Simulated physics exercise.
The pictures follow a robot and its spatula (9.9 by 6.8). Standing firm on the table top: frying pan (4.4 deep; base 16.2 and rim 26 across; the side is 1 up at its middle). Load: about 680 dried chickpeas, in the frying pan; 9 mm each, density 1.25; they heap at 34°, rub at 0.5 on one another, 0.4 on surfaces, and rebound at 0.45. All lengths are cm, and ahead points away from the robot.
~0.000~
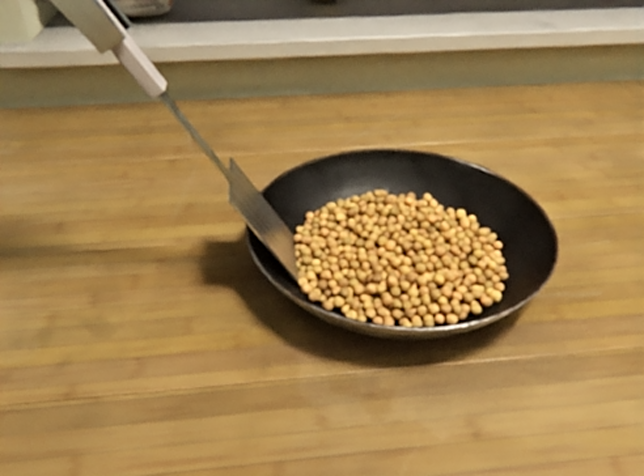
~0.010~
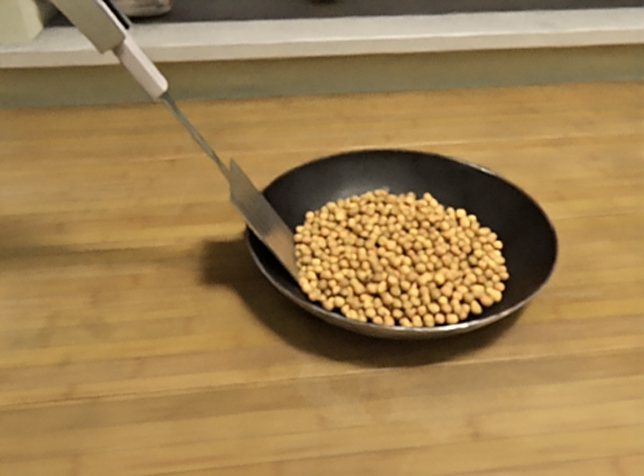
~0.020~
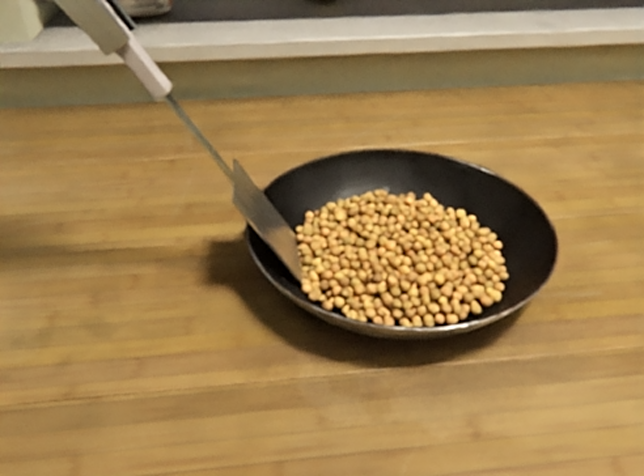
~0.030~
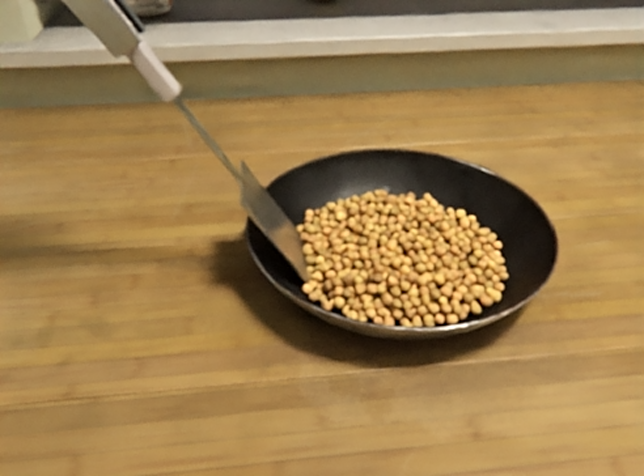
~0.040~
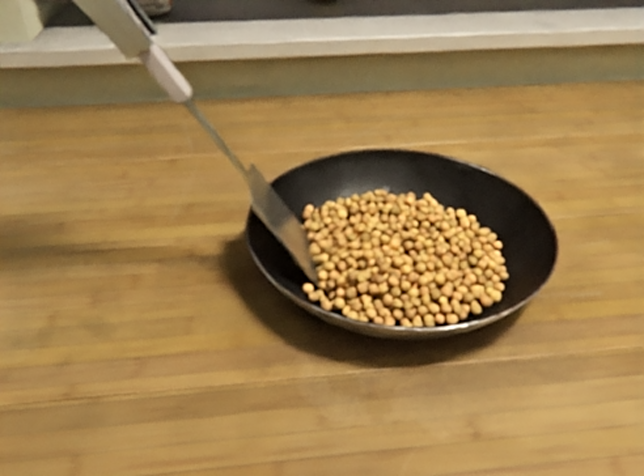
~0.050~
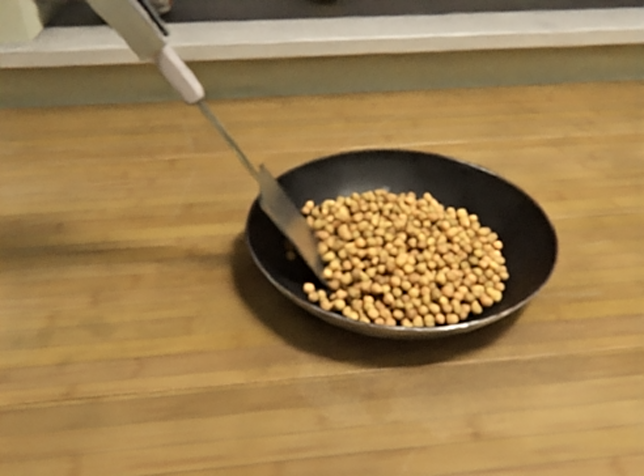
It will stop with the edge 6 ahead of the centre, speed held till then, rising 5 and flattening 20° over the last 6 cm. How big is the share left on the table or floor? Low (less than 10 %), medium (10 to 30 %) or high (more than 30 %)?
Answer: Low; less than 10 % of the dried chickpeas finish on the table or floor.
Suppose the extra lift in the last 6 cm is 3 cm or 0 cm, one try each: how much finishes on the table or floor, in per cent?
Some 0 and 0 per cent.
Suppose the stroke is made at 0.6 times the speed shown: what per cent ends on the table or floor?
Some 0 per cent.
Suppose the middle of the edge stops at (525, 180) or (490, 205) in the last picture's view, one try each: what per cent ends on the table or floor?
About 15 and 5 per cent.
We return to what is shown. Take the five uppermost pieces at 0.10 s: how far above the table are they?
Some 5 cm.
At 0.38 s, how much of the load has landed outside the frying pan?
About 5 per cent.
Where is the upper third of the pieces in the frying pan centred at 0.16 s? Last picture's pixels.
Near (430, 237).
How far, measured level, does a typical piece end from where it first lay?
Roughly 2 cm.
After 0.10 s, sloping 60°, highest piece 5 above the table; 683 in the frying pan.
After 0.16 s, sloping 53°, highest piece 5 above the table; 683 in the frying pan.
After 0.38 s, sloping 40°, highest piece 5 above the table; 656 in the frying pan, 27 on the table or floor.
After 1.43 s, sloping 40°, highest piece 4 above the table; 656 in the frying pan, 27 on the table or floor.
At rest, 656 in the frying pan, 27 on the table or floor. That is 4 % on the table or floor.
